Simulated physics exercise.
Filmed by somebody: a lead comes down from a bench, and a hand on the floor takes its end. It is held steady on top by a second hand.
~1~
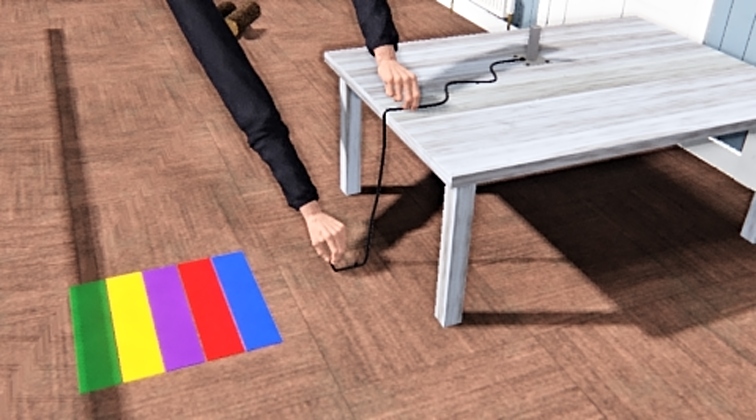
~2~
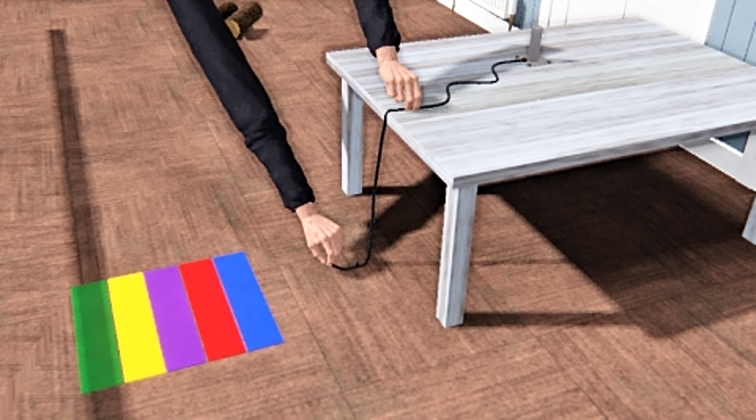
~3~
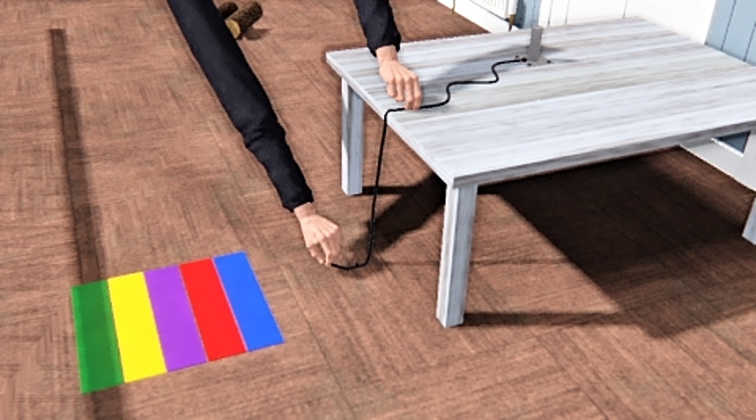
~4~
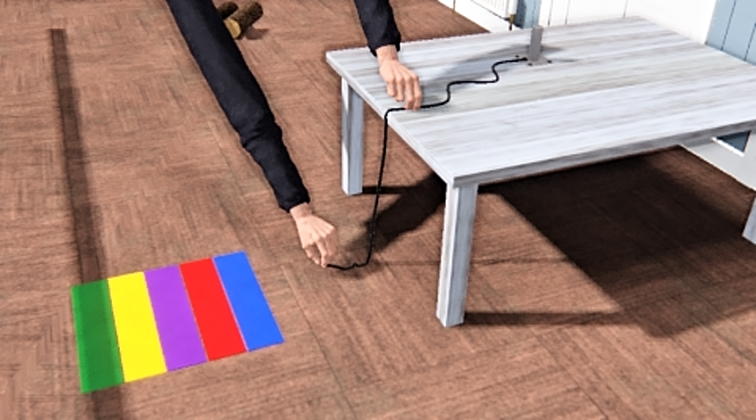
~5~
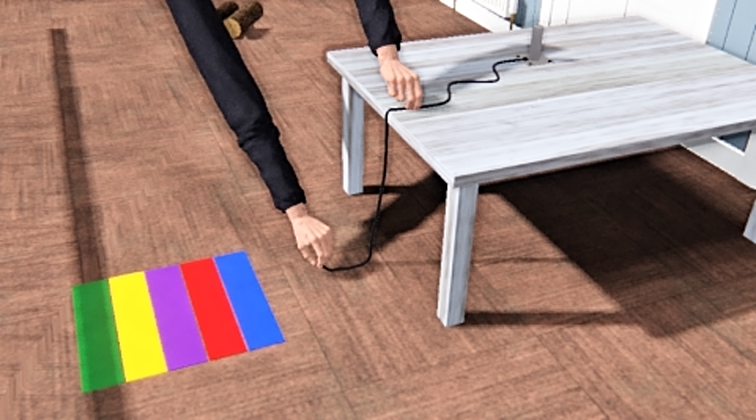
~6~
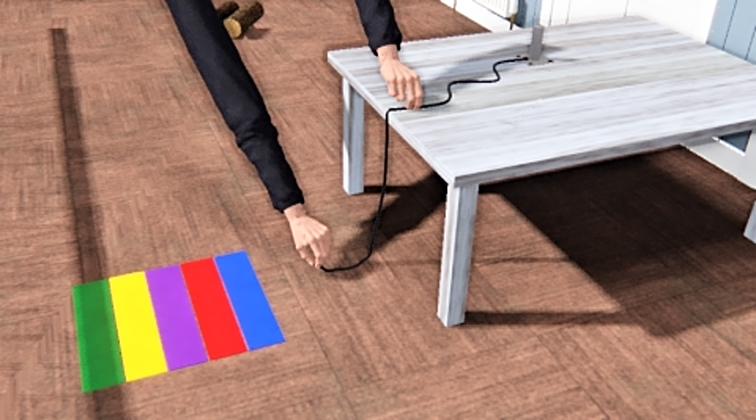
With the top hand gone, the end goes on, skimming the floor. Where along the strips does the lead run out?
Over the purple strip.
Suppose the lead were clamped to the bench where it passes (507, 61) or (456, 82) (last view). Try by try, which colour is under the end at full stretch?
The end reaches purple and then red.
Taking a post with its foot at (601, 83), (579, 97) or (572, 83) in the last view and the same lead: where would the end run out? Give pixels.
About (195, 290), then (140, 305), then (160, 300).
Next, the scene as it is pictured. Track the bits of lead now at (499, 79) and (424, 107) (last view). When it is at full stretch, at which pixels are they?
In that view they sit near (473, 77) and near (375, 111).
A little later, end near (244, 280); over blue.
Next, end near (198, 290); over red.
When it is tight, end near (169, 296); over purple. It gets as far as the purple strip.
